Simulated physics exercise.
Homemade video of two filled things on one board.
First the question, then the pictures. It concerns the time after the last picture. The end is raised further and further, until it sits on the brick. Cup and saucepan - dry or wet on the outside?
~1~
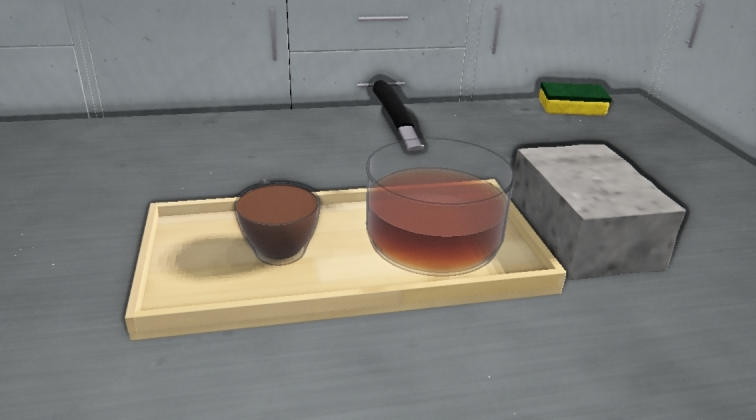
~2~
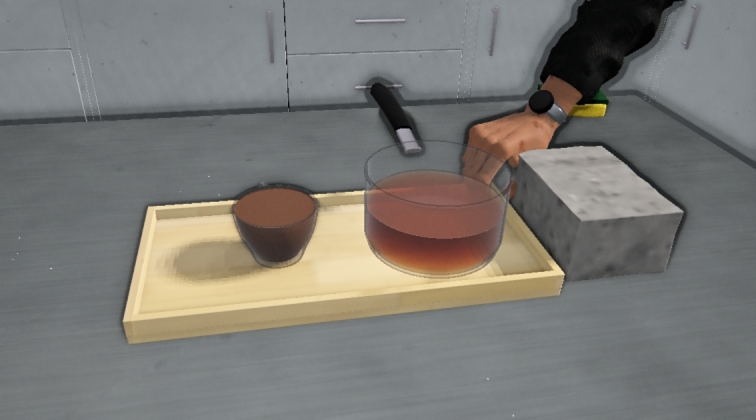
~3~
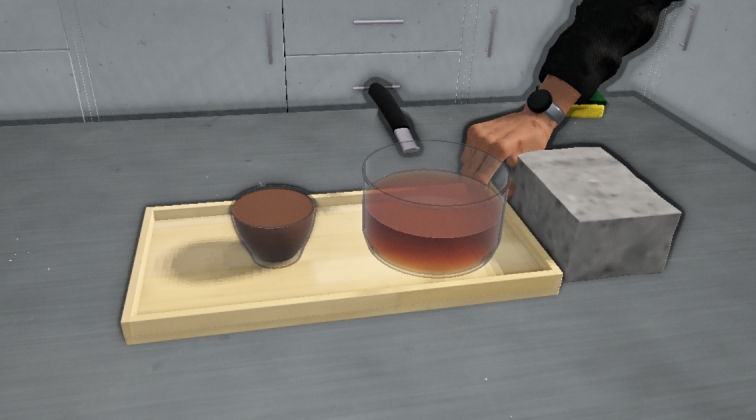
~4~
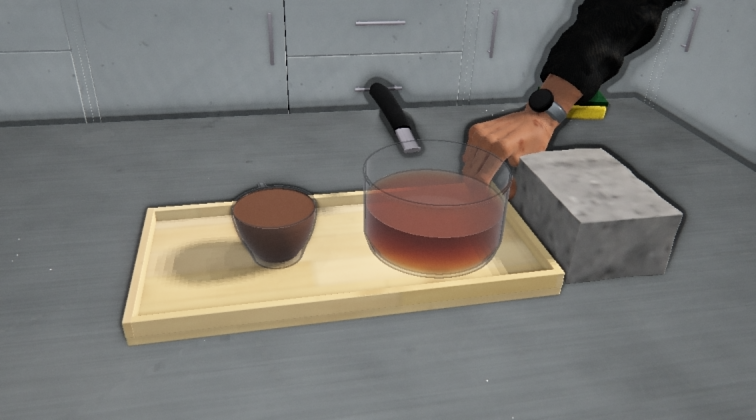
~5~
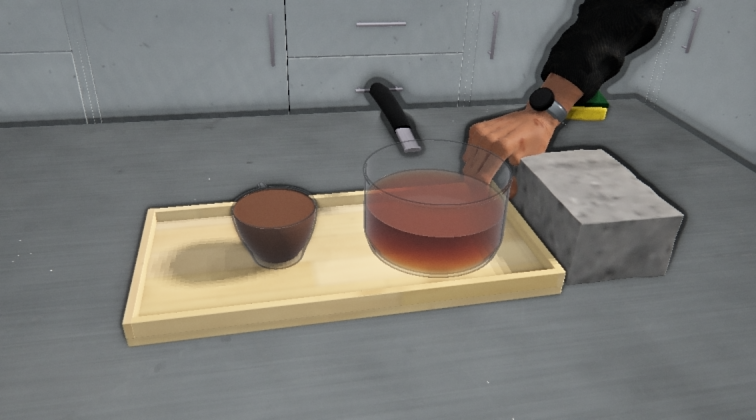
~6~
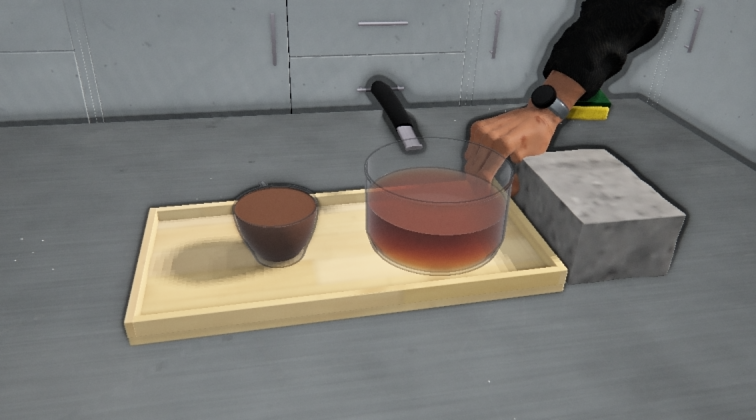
Cup: Wet, saucepan: Dry.
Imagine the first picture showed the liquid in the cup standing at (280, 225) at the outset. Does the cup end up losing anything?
Lab note - that case gives zero loss.
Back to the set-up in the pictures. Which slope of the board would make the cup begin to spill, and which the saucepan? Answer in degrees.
About 6° and then about 30°.
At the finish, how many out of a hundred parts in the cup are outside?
I'd estimate close to 12 per cent of the contents.
Soon after, the board slopes by about 7°; cup, nothing has left it; saucepan, nothing has left it.
Later, the board slopes by about 13°; cup, some has gone over its rim; saucepan, nothing has left it.
In the end, the board slopes by about 12°, resting on the brick; cup, some has gone over its rim; saucepan, nothing has left it.
